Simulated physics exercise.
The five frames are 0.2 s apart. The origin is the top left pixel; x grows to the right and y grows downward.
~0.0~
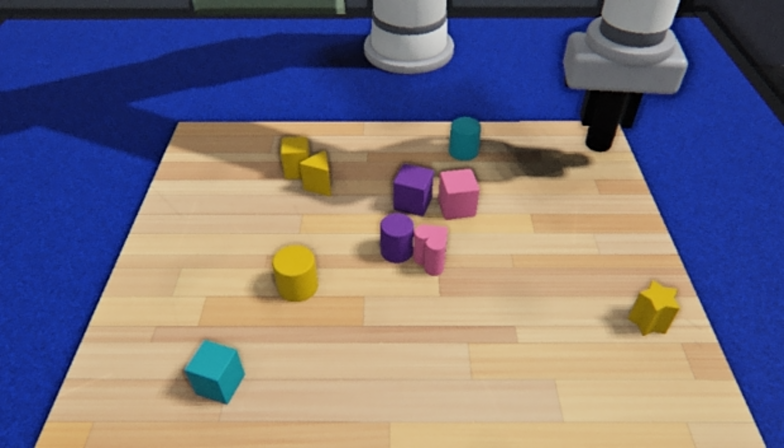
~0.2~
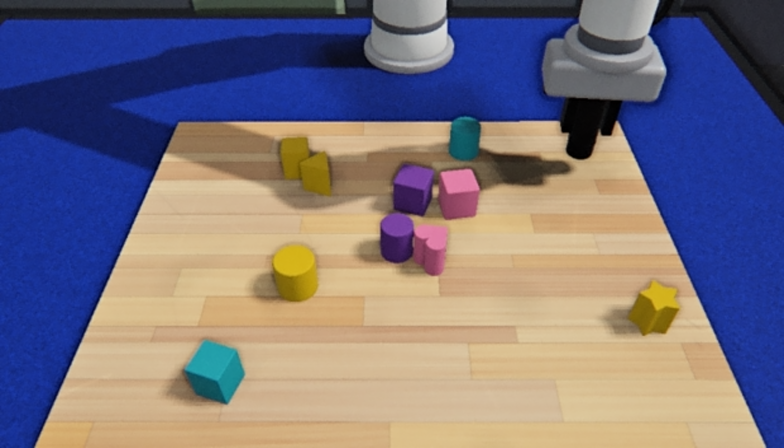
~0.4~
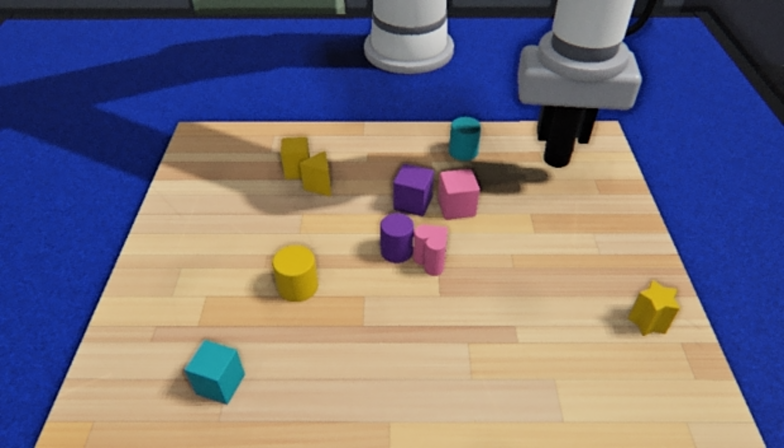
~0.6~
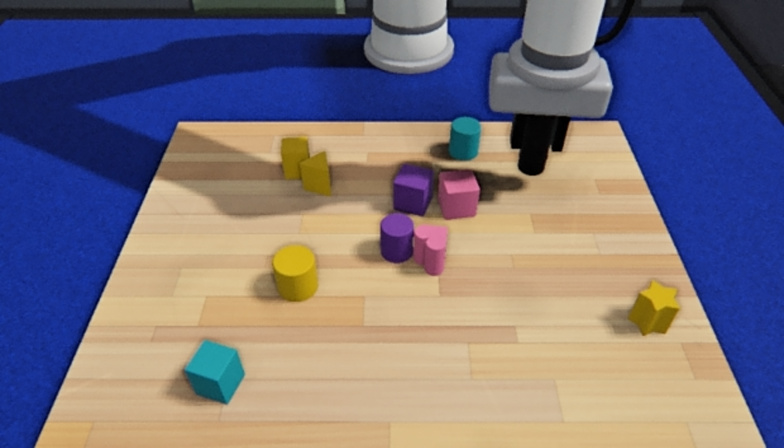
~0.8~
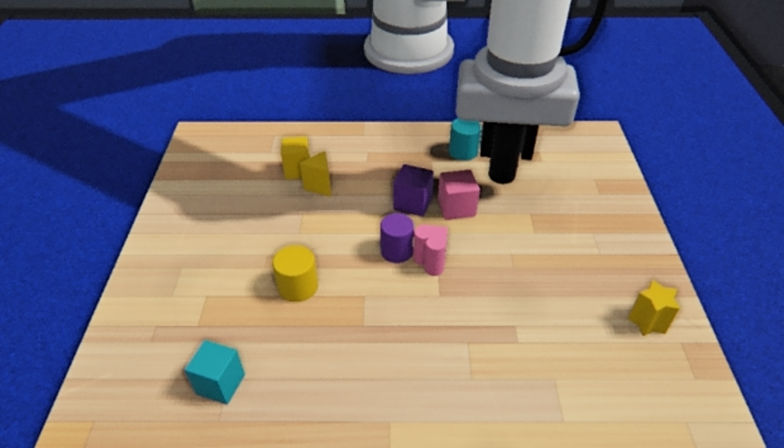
Robot arm with a black rod moving steadily left and slightly nearer over a wooden board of coloured blocks, which stay still.
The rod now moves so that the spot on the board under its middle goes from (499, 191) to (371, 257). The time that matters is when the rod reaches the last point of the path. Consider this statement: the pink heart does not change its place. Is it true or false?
Answer: True.
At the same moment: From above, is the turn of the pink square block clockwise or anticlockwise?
The turn is clockwise.
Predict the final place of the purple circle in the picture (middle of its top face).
It should be at about (361, 254).
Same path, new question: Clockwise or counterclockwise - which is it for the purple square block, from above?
Its rotation is clockwise.
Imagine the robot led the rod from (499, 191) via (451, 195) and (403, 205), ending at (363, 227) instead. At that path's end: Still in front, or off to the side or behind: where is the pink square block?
Beside or behind it.
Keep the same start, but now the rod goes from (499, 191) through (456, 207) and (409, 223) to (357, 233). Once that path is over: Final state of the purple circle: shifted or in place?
It gets pushed out of place.
The first path, step by step. One third of the way, rod at (460, 197); purple square block at (397, 175); pink square block at (429, 188), turned 15° clockwise.
Two thirds of the way, rod at (417, 219); purple square block at (376, 172), turned 25° clockwise; pink square block at (391, 193), turned 55° clockwise.
At the end, rod at (370, 243); purple circle at (361, 254); purple square block at (374, 171), turned 30° clockwise; pink heart still; pink square block at (387, 193), turned 60° clockwise.
